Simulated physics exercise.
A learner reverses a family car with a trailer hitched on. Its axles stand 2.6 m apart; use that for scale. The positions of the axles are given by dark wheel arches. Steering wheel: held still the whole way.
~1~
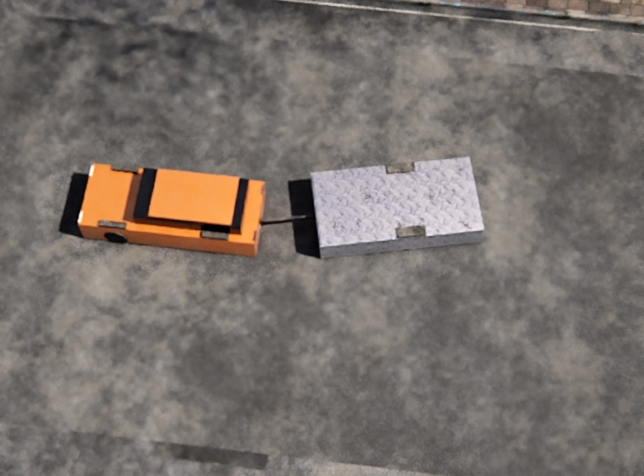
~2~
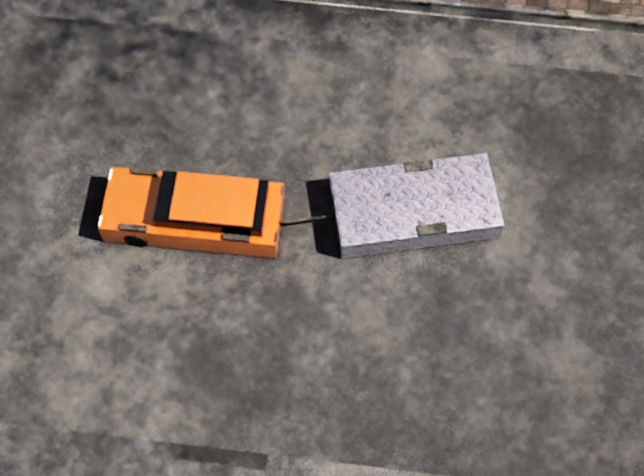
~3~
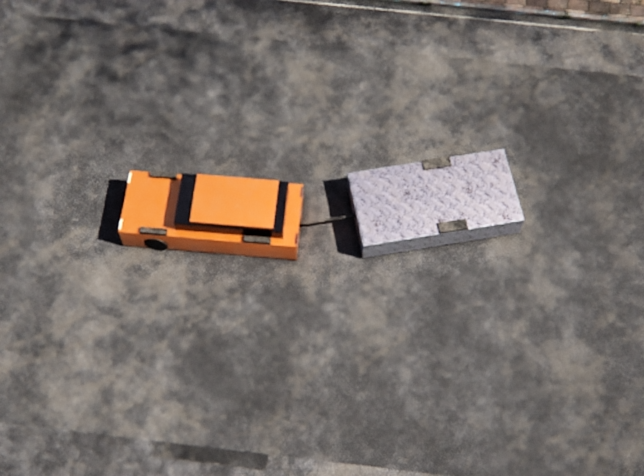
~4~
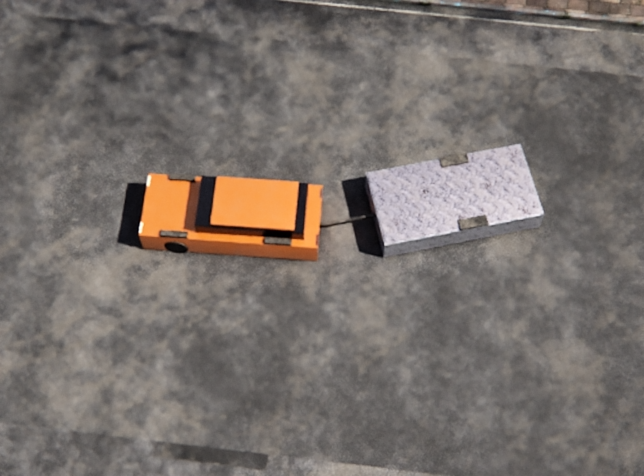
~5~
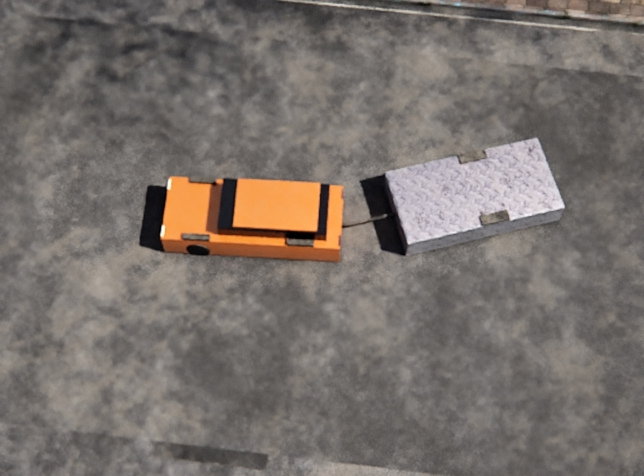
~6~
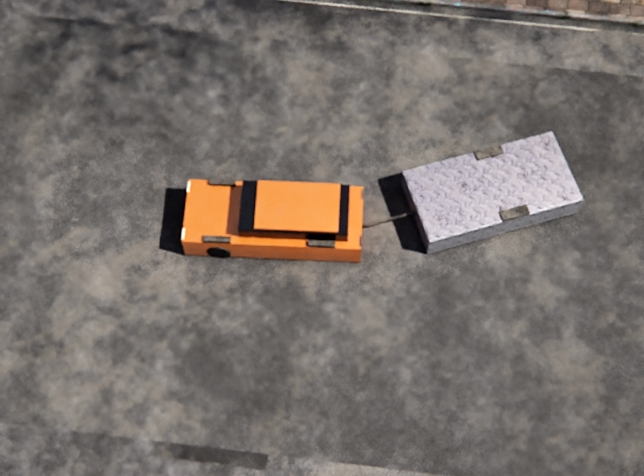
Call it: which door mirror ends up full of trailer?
The right mirror.
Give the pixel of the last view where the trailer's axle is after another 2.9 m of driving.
About (589, 146).
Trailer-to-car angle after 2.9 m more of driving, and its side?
Angle noted: Close to 35 degrees, to its right.
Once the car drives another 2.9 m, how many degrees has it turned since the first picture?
Roughly 8° from where it started.
With 1.4 m more driven, the tail is 25° to the car's right, the car has turned 6° and the trailer's axle is at (549, 166) of the last picture.
With 2.9 m more driven, the tail is 33° to the car's right, the car has turned 9° and the trailer's axle is at (589, 146) of the last picture.
With 4.3 m more driven, the tail is 44° to the car's right, the car has turned 11° and the trailer's axle is at (618, 121) of the last picture.
With 5.8 m more driven, the tail is 60° to the car's right, the car has turned 13° and the trailer's axle is at (634, 96) of the last picture; it has jack-knifed.
